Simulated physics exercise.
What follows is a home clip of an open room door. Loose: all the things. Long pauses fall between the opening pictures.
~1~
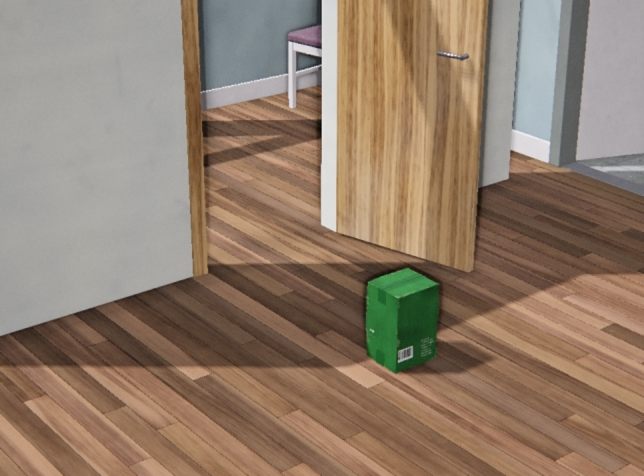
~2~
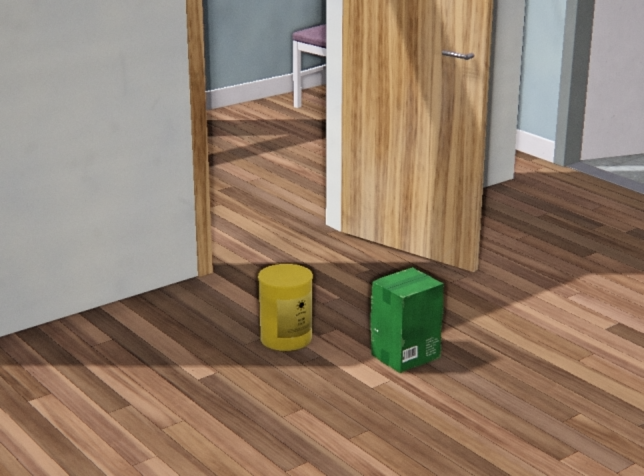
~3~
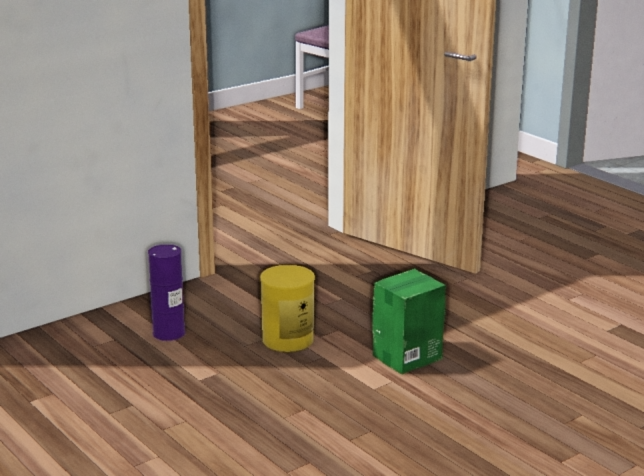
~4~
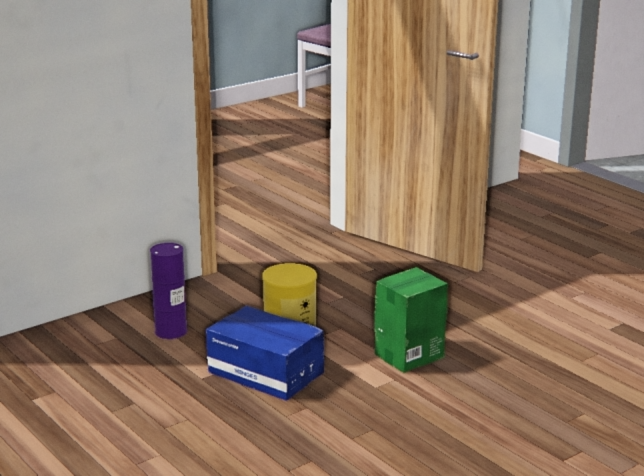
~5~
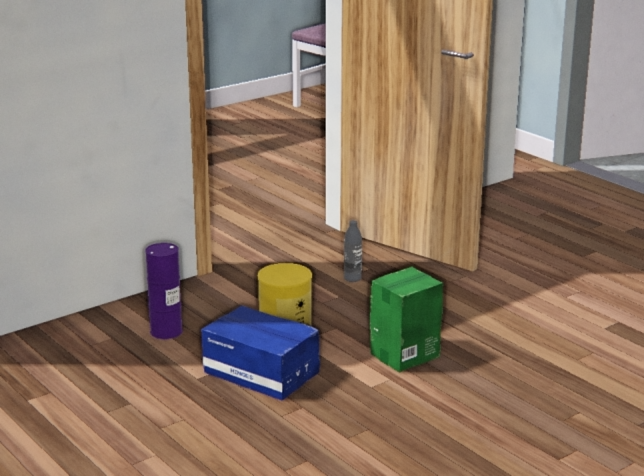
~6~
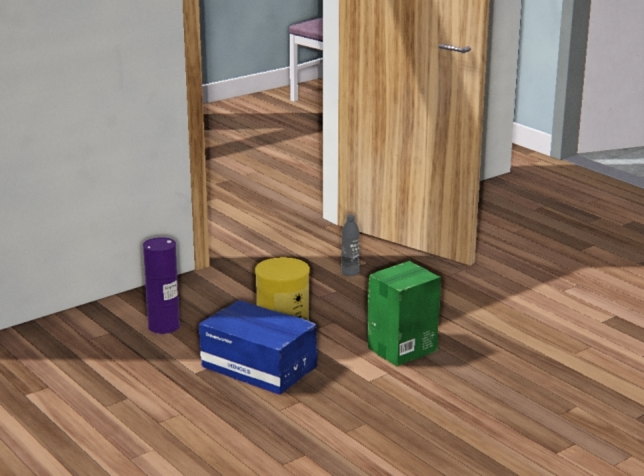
Green box standing by a wide-open door as a yellow pail, purple canister, blue box and grey bottle appear in turn.
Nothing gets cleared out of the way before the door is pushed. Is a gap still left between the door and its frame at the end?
I expect it will finish flush.
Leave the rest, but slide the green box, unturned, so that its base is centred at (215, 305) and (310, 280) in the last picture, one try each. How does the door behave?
First it finishes its swing, then it cannot finish its swing.
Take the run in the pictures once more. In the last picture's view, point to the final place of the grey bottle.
Near pixel (221, 226).
Then, 1.50 s past the last view, door 42° open; grey bottle displaced well along near (308, 245).
Then, 2.10 s past the last view, door 6° open; grey bottle displaced well along near (237, 231).
Finally, door 0° open; down or leaning hard on the floor, grey bottle; the other 4 still in place. Final places as the last picture's camera would see them, grey bottle near (221, 226).
